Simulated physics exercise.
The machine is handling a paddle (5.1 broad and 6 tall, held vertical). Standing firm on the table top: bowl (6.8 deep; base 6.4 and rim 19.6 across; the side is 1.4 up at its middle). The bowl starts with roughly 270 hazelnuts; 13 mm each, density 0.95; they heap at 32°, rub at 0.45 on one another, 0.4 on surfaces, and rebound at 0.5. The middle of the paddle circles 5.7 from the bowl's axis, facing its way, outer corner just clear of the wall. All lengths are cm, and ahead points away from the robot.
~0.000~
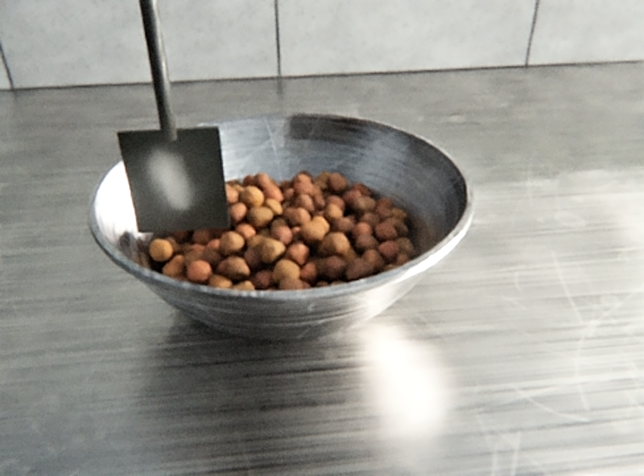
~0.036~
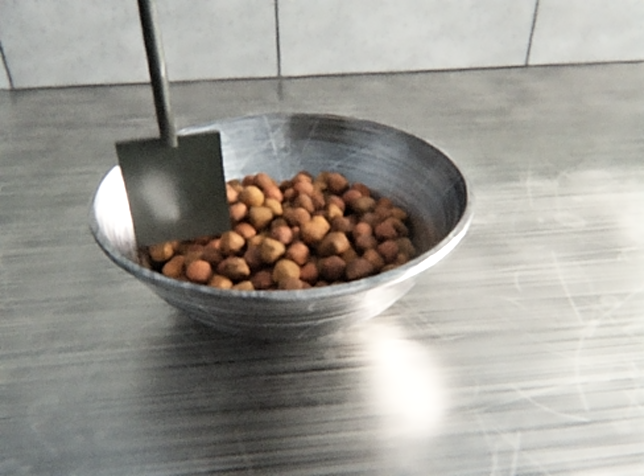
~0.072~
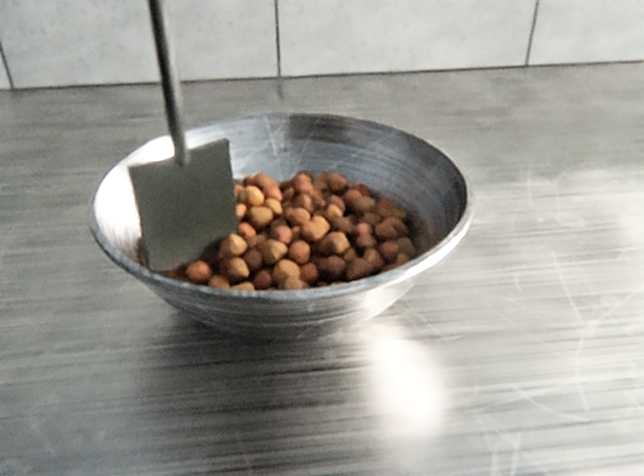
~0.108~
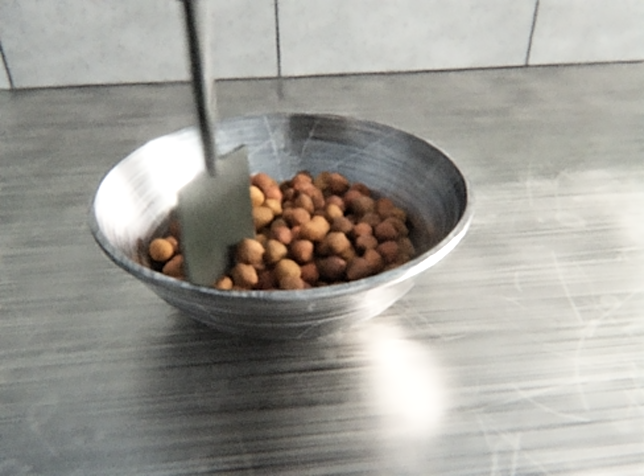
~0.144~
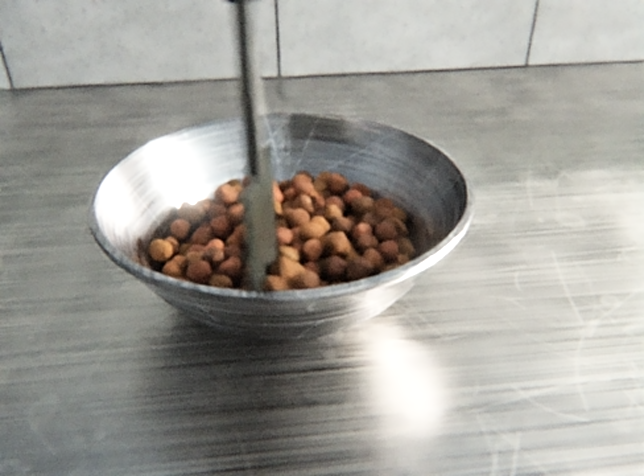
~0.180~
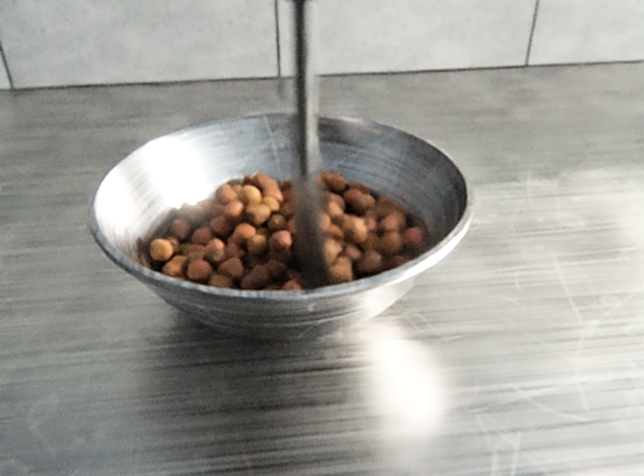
A flat metal paddle on an upright rod sweeps from the left side of a metal bowl of hazelnuts toward the right through the near part of the heap, turning edge-on as it goes, while the bowl stays still.
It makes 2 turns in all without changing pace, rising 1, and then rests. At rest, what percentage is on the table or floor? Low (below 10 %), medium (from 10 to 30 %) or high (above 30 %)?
Answer: Low; below 10 % of the hazelnuts finish on the table or floor.
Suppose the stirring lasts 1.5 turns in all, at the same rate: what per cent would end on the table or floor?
It would be near 0 per cent.
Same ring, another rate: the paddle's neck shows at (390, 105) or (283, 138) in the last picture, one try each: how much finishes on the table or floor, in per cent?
About 15 and 5 per cent.
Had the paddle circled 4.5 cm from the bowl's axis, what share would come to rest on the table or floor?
Then about 25 per cent.
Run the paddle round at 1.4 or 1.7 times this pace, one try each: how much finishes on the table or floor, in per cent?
About 10 and 15 per cent.
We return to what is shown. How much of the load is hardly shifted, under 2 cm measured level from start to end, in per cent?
Some 75 per cent.
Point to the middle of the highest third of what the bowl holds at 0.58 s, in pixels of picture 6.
Around (233, 226).
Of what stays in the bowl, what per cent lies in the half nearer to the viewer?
Some 50 per cent.
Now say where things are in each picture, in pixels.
In the first picture, paddle neck at (164, 101), 0° round; upper third of the load around (295, 223), from x 160 to 400, top at y 180; 274 in the bowl.
In the second picture, paddle neck at (164, 107), 10° round; upper third of the load around (295, 223), from x 160 to 400, top at y 180.
In the third picture, paddle neck at (176, 122), 32° round; upper third of the load around (295, 223), from x 160 to 400, top at y 180.
In the fourth picture, paddle neck at (208, 133), 54° round; upper third of the load around (295, 225), from x 160 to 400, top at y 180.
In the fifth picture, paddle neck at (254, 139), 76° round; upper third of the load around (295, 225), from x 160 to 400, top at y 180.
In the sixth picture, paddle neck at (306, 136), 98° round; upper third of the load around (313, 225), from x 160 to 410, top at y 180; 274 in the bowl.
After 0.58 s, 342° round, highest piece 8 above the table; 265 in the bowl, 7 on the table or floor, 2 in flight or on the tool.
After 0.98 s, 226° round, highest piece 5 above the table; 261 in the bowl, 13 on the table or floor.
After 1.38 s, 0° round, highest piece 5 above the table; 261 in the bowl, 13 on the table or floor.
After 2.08 s, 0° round, highest piece 5 above the table; 261 in the bowl, 13 on the table or floor.
At rest, 261 in the bowl, 13 on the table or floor. That is 5 % on the table or floor.
